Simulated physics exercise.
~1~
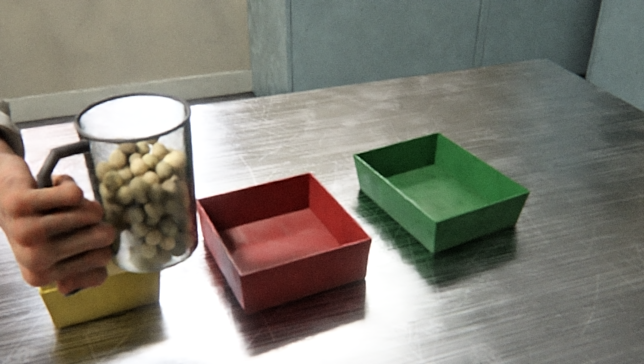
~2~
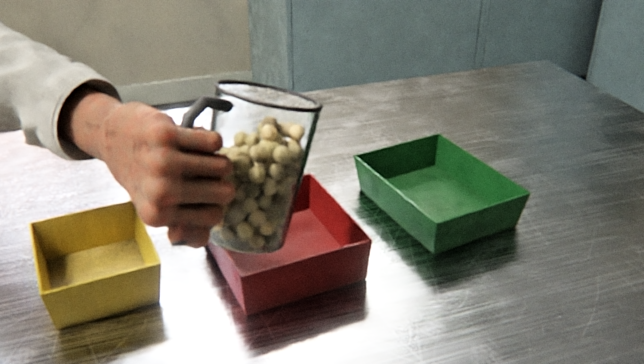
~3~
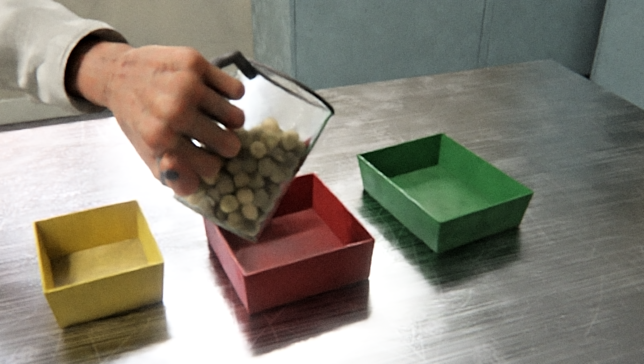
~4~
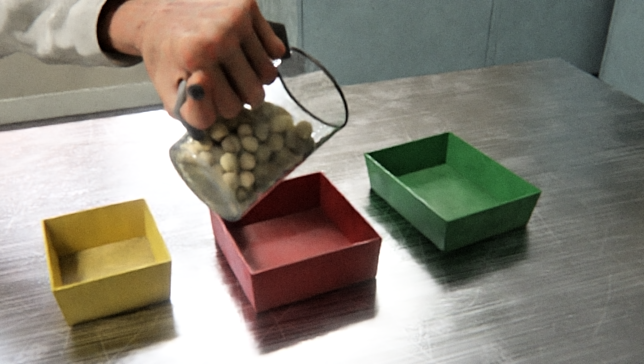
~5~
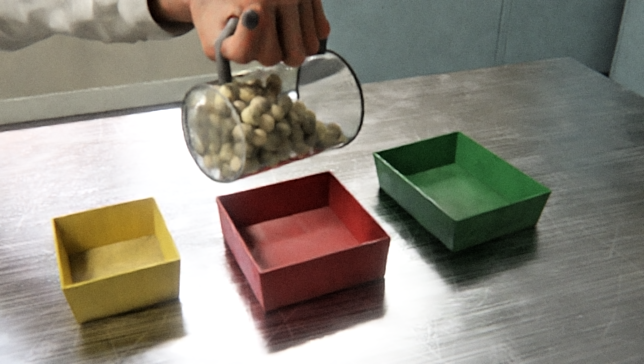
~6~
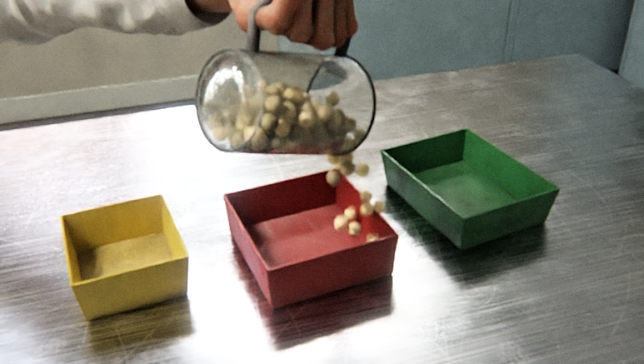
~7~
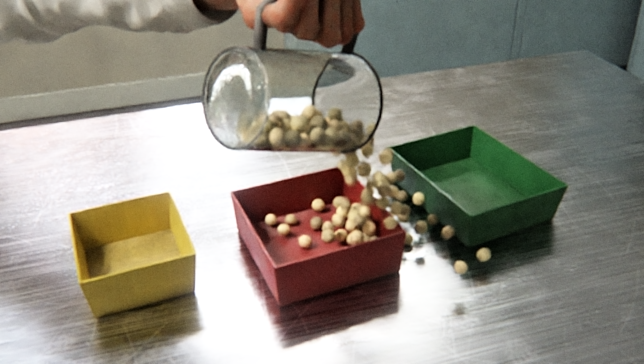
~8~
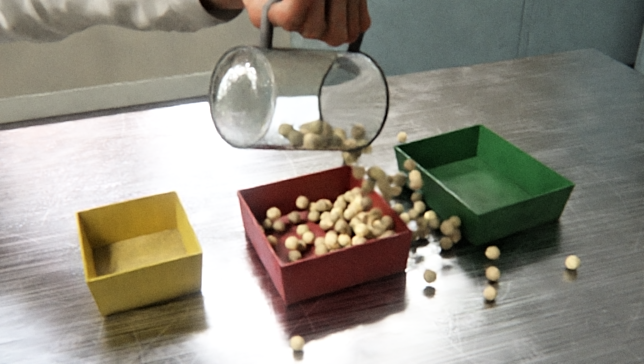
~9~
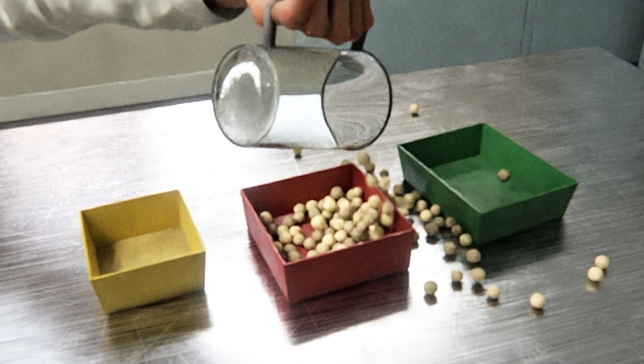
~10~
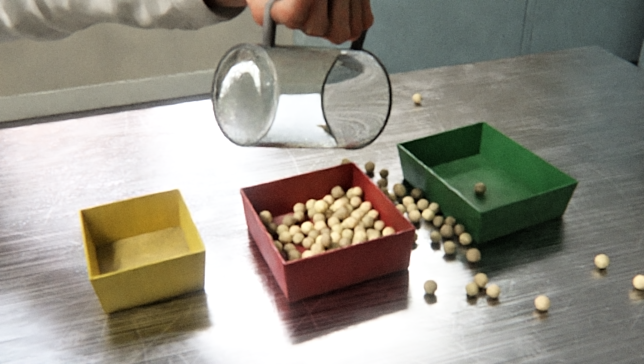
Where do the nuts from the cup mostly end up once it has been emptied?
Most of them land in the red tin, and a good share scatter outside on the table. The yellow tin stays empty and the green tin catches hardly any.
Hand tipping a clear cup of round, pale nuts over a red tin, filling it while many scatter across the metal table.
